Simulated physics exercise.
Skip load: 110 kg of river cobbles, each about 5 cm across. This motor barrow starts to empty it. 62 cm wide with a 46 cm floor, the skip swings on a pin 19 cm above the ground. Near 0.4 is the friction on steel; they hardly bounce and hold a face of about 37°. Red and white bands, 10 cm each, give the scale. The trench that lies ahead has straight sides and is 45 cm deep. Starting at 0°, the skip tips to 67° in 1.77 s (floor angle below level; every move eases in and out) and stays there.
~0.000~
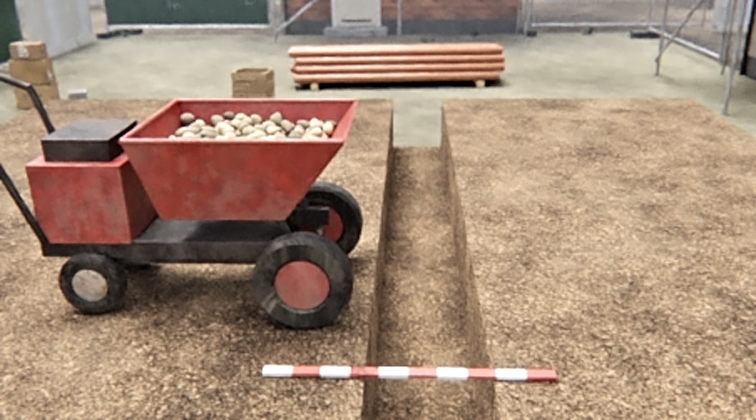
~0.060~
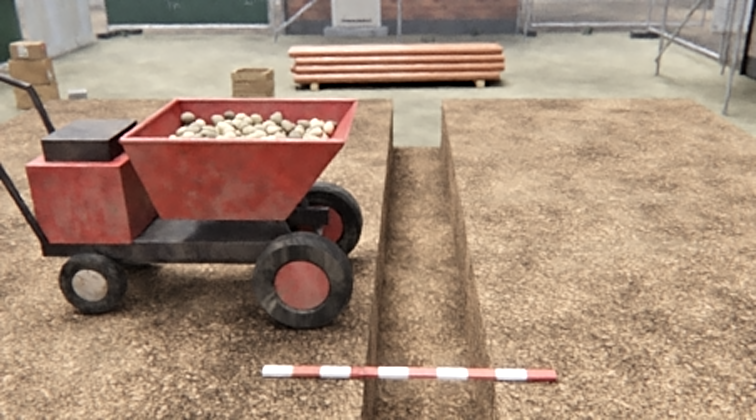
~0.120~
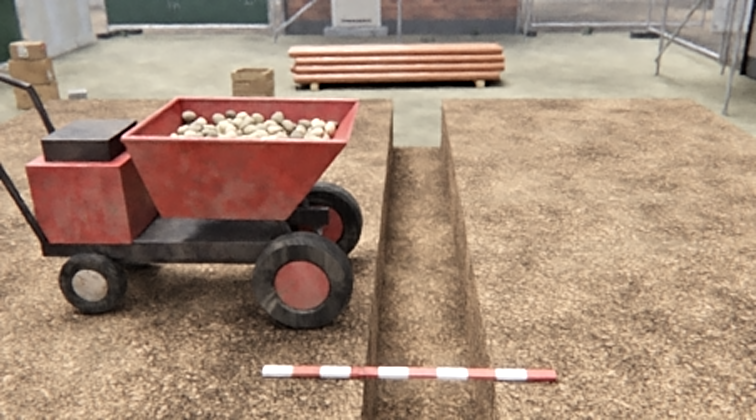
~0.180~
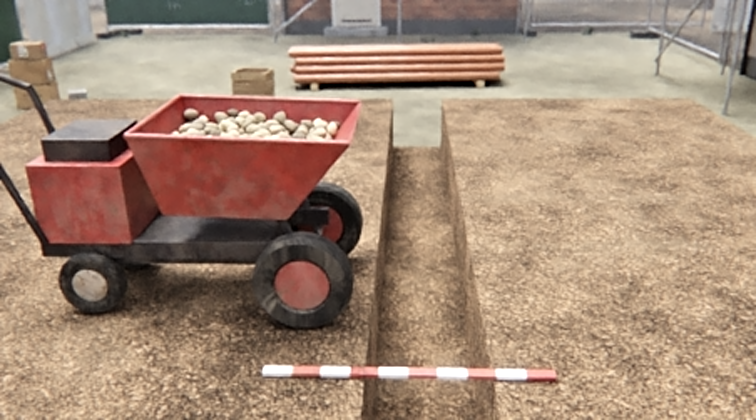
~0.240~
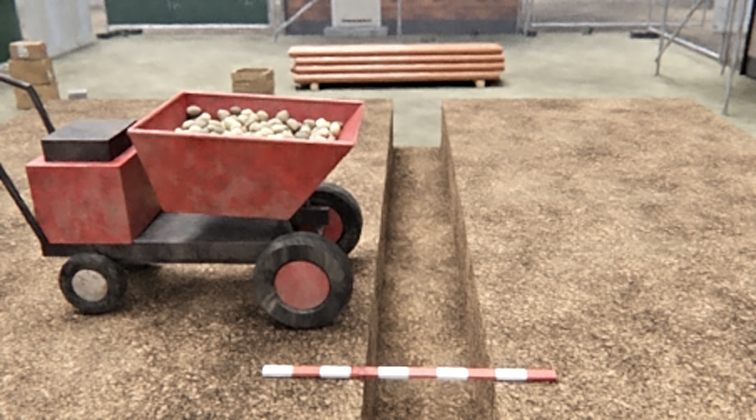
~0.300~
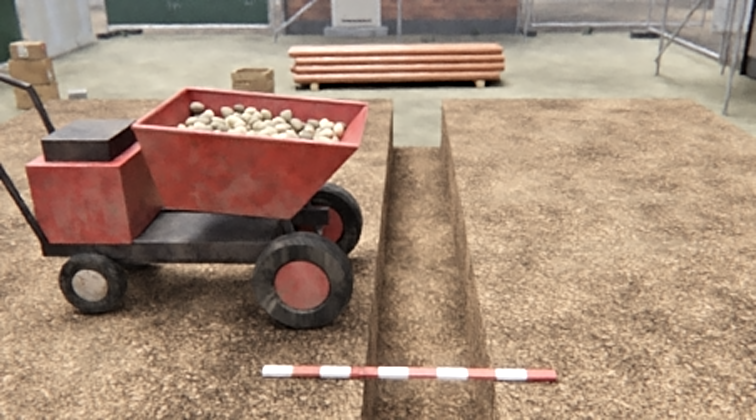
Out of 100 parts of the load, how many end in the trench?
Some 51 out of 100.
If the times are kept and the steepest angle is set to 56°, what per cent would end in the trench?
About 15 per cent would end up in the trench.
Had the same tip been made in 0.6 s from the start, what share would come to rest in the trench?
Then roughly 25 percent.
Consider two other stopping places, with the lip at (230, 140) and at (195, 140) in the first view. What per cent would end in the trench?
Near 100 and near 75 percent.
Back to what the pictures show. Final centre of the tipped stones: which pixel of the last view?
I'd put it close to (472, 292).
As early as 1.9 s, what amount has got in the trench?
Roughly 5 percent of the load.
After 1.3 s the floor is at 57°; 100 % in the skip; the foremost stones are at (433, 206).
After 1.9 s the floor is at 67°; 67 % in the skip, 5 % in the trench, 28 % past the trench; the foremost stones are at (555, 277).
After 2.2 s the floor is at 67°; 41 % in the skip, 13 % in the trench, 46 % past the trench; the foremost stones are at (642, 293).
After 4.2 s the floor is at 67°; 0 % in the skip, 51 % in the trench, 49 % past the trench; the foremost stones are at (692, 286).
